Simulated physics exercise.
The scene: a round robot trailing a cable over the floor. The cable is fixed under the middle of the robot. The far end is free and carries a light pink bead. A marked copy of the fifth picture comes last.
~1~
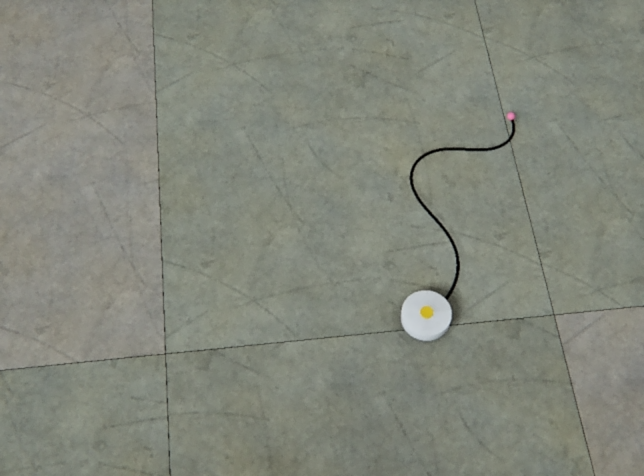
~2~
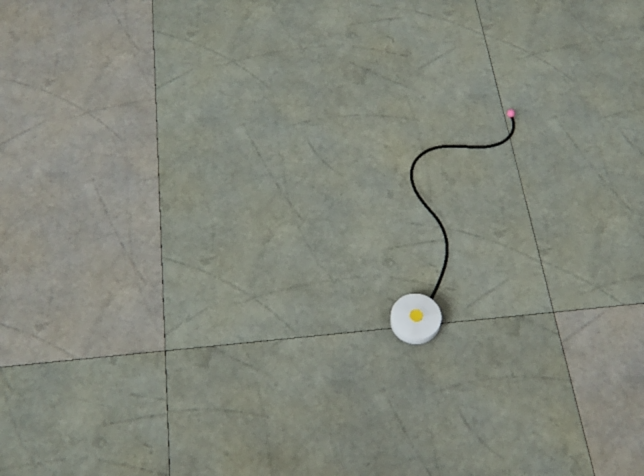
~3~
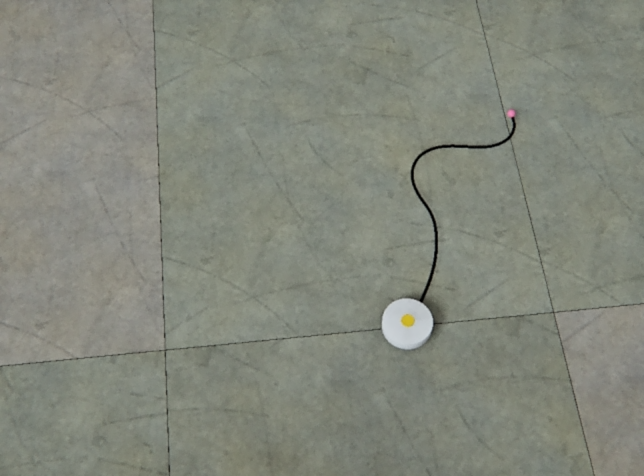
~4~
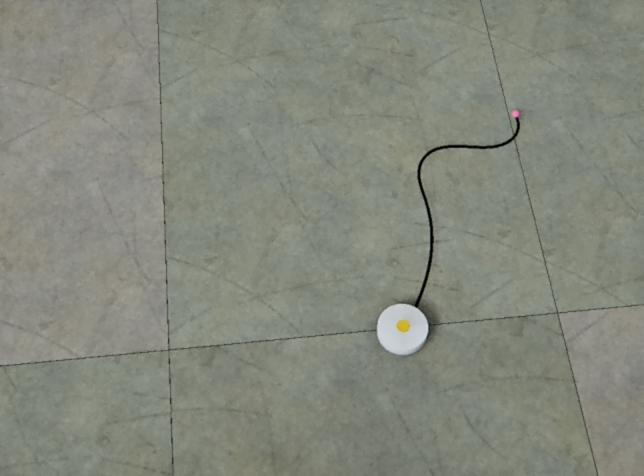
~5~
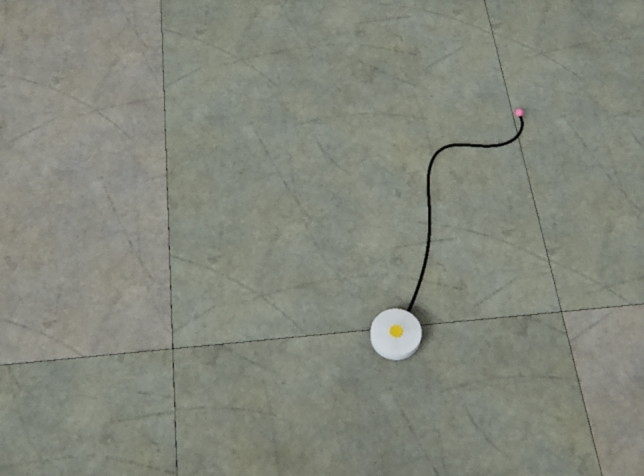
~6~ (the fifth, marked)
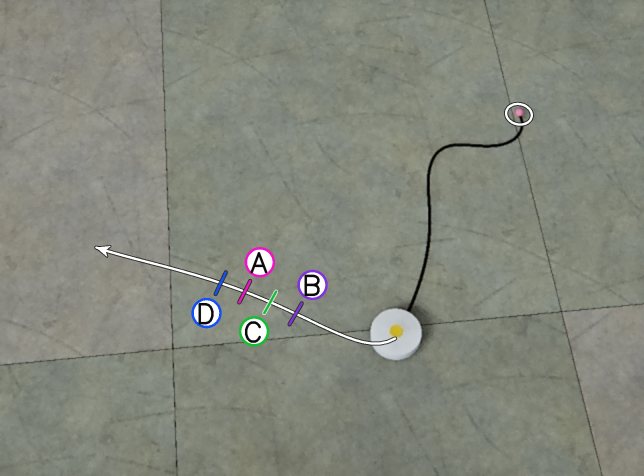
In the video, a round white robot with a yellow center slides slowly a short way left and slightly down across a tiled floor, gradually straightening the nearer part of its trailing black cable, while the pink-beaded far end barely shifts.
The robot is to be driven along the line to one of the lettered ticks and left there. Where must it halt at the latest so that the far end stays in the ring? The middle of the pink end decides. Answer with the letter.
It can go as far as C.
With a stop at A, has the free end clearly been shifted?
Yes.
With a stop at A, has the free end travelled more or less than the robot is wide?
By then, less.
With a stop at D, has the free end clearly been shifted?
By then, yes.
On the marked copy, A at (245, 292); B at (296, 314); C at (270, 302); D at (221, 283); the ring at (519, 114); the route from (395, 339) via (245, 292) to (96, 248).
Taking C. A third of the way, robot (349, 334), middle of the cable (431, 204), free end (519, 112).
Two thirds of the way, robot (306, 315), middle of the cable (429, 212), free end (520, 113).
When it is over, robot (270, 298), middle of the cable (418, 219), free end (520, 118); the free end is still in its ring.
As for the rest, A drags the free end to (514, 127); B is safe but short; D drags the free end to (504, 135).
